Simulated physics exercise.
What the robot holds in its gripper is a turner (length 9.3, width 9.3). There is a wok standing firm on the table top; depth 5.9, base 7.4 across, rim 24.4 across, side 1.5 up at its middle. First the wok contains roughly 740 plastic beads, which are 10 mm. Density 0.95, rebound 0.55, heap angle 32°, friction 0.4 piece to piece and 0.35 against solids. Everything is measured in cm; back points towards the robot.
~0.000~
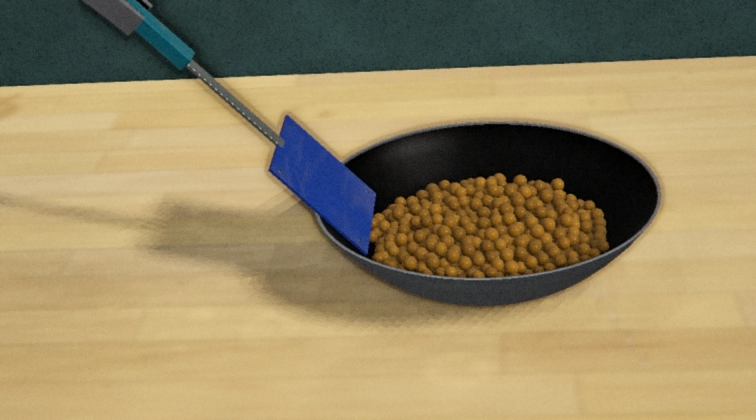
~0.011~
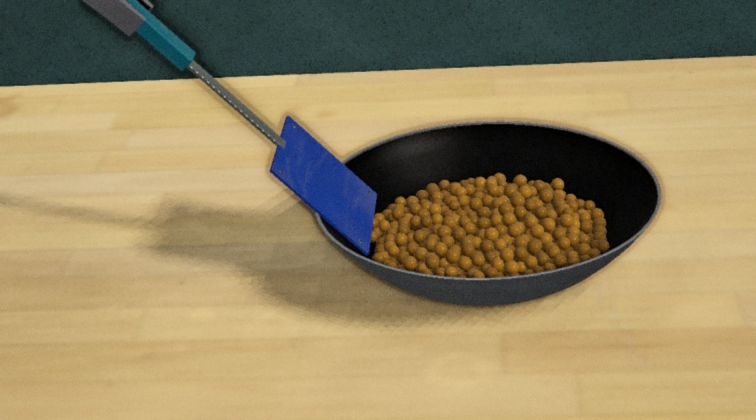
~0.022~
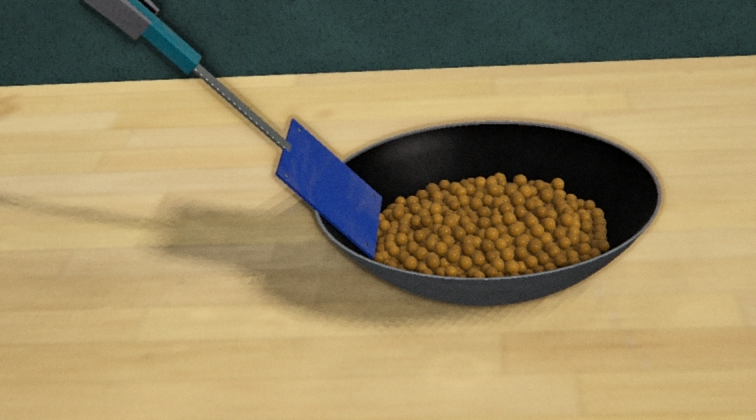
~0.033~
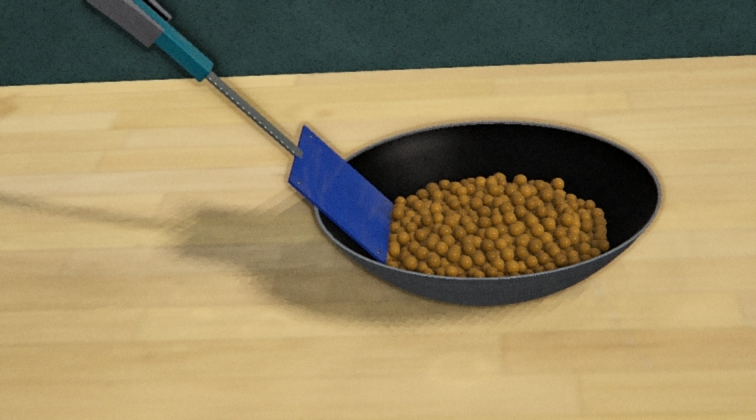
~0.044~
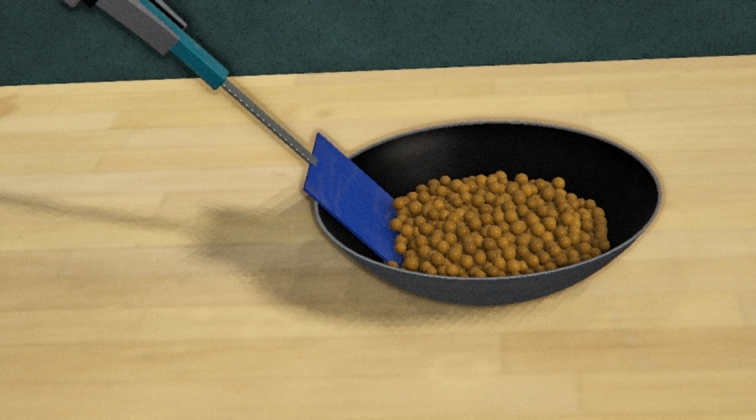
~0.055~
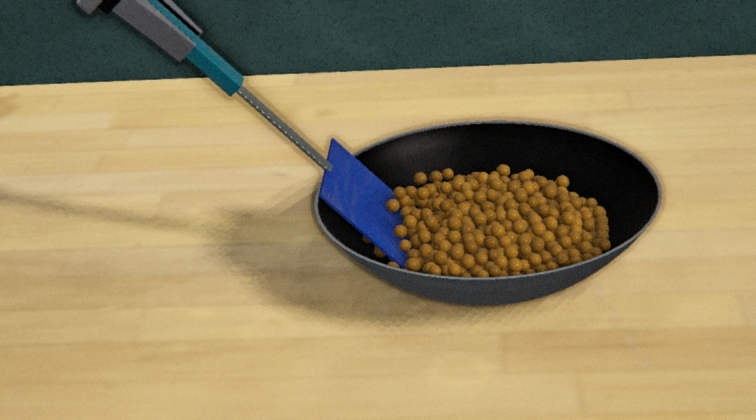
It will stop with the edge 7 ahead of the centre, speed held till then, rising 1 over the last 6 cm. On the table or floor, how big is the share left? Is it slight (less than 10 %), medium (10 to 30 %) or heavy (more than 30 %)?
Heavy.
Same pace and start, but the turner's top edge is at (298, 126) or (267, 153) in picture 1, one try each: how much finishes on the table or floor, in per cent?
About 45 and 35 per cent.
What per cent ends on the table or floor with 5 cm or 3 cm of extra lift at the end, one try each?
Roughly 35 % and then 40 %.
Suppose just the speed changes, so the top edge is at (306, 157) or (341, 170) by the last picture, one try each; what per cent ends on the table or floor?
Try one roughly 20 per cent; try two roughly 55 per cent.
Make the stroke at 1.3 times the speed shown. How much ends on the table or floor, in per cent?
50 %.
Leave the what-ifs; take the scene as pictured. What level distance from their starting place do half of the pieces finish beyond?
Some 8 centimetres.
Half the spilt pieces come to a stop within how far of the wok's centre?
About 24 cm.
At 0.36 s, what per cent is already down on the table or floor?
Roughly 20 percent.
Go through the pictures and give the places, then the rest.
In the first picture, turner top edge at (278, 141), sloping 48°; upper third of the load around (487, 223), from x 370 to 605, top at y 180; 742 in the wok.
In the second picture, turner top edge at (279, 142), sloping 48°; upper third of the load around (487, 223), from x 370 to 605, top at y 180.
In the third picture, turner top edge at (284, 145), sloping 48°; upper third of the load around (487, 223), from x 370 to 605, top at y 180.
In the fourth picture, turner top edge at (296, 152), sloping 48°; upper third of the load around (487, 223), from x 370 to 605, top at y 180.
In the fifth picture, turner top edge at (311, 160), sloping 48°; upper third of the load around (486, 221), from x 370 to 605, top at y 180.
In the sixth picture, turner top edge at (326, 166), sloping 48°; upper third of the load around (488, 216), from x 365 to 605, top at y 170; 742 in the wok.
By 0.10 s, sloping 48°, highest piece 11 above the table; 741 in the wok, 1 on the blade or in flight.
By 0.14 s, sloping 48°, highest piece 15 above the table; 740 in the wok, 2 on the blade or in flight.
By 0.36 s, sloping 48°, highest piece 9 above the table; 461 in the wok, 164 on the table or floor, 117 on the blade or in flight.
By 1.41 s, sloping 48°, highest piece 6 above the table; 461 in the wok, 281 on the table or floor.
Final count, 461 in the wok, 281 on the table or floor. That is 38 % on the table or floor.
